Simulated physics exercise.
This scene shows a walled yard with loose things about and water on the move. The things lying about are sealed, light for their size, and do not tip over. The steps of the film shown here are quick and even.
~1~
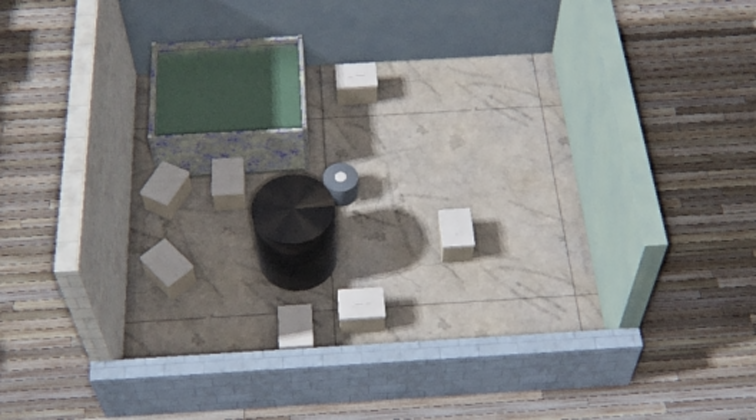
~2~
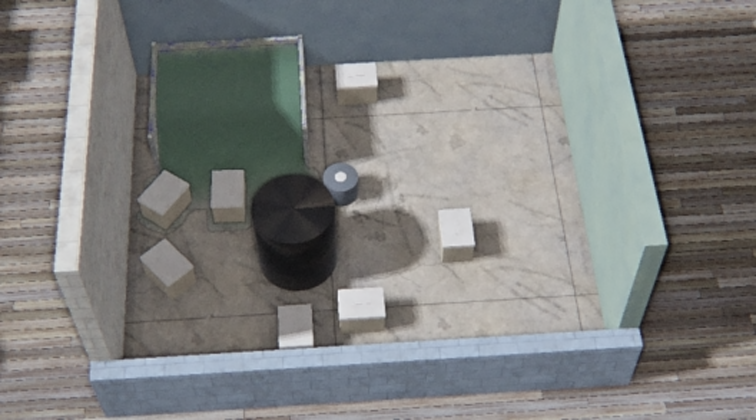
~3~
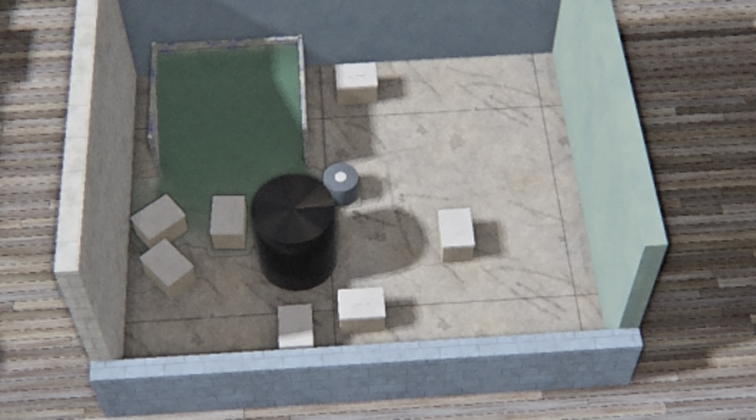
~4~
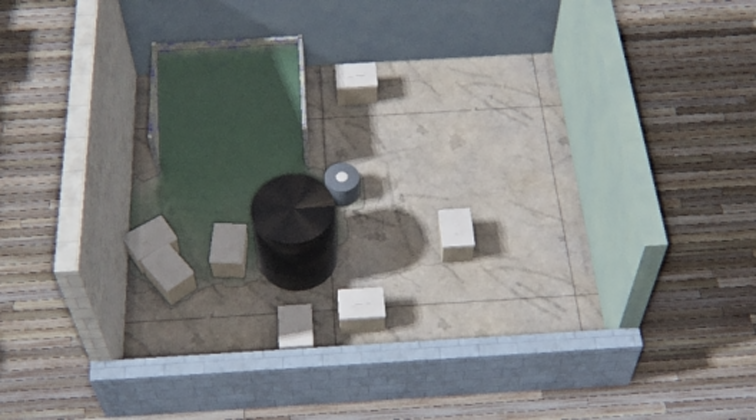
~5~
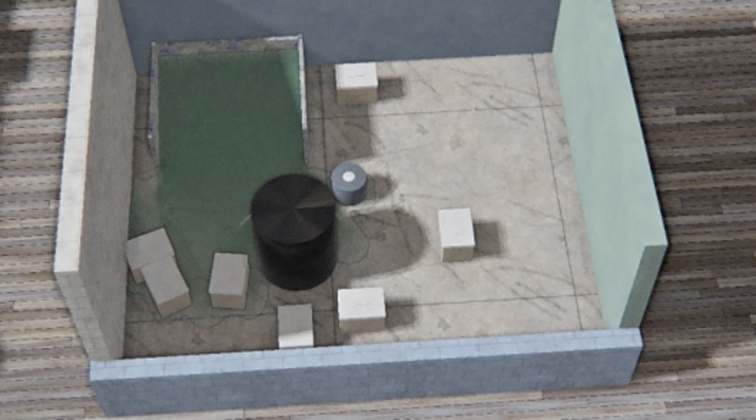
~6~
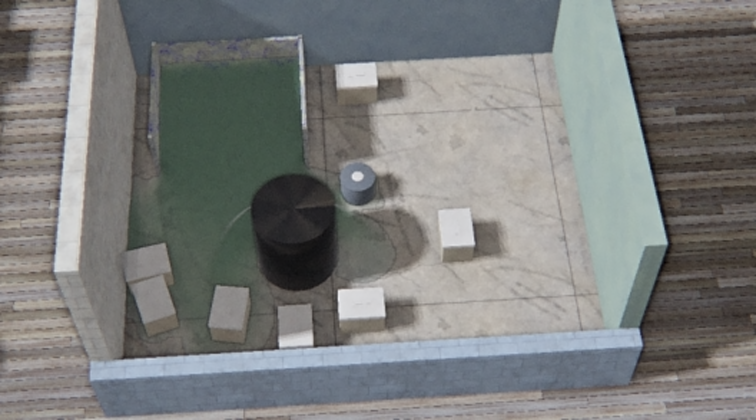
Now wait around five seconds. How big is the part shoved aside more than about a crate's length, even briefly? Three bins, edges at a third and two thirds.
The portion knocked well out of place is two thirds or greater.
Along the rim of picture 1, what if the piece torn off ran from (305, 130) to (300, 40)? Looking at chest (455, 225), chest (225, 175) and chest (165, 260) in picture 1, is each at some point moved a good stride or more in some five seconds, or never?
First covers that distance, second stays short of it, third stays short of it.
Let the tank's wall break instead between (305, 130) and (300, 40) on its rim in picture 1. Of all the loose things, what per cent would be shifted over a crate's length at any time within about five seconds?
Some 50 per cent.
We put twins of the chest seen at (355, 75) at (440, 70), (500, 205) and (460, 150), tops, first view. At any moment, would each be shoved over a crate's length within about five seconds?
The answers, in order, are remains nearby, displaced a stride and displaced a stride.
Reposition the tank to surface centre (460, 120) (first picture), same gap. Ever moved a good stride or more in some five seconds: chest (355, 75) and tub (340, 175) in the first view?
Fell short, travelled that far.
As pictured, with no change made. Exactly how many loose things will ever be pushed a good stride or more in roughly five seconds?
I make it 7 of them.
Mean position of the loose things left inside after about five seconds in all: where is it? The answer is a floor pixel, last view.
Close to pixel (474, 194).
A moment on, 3 of 8 are well off their spots; 3 afloat.
Next, 6 of 8 are well off their spots; 4 afloat.
Later, 7 of 8 are well off their spots; 6 afloat.
In the end, 7 of 8 are well off their spots, and 7 have been at some point; 6 afloat.
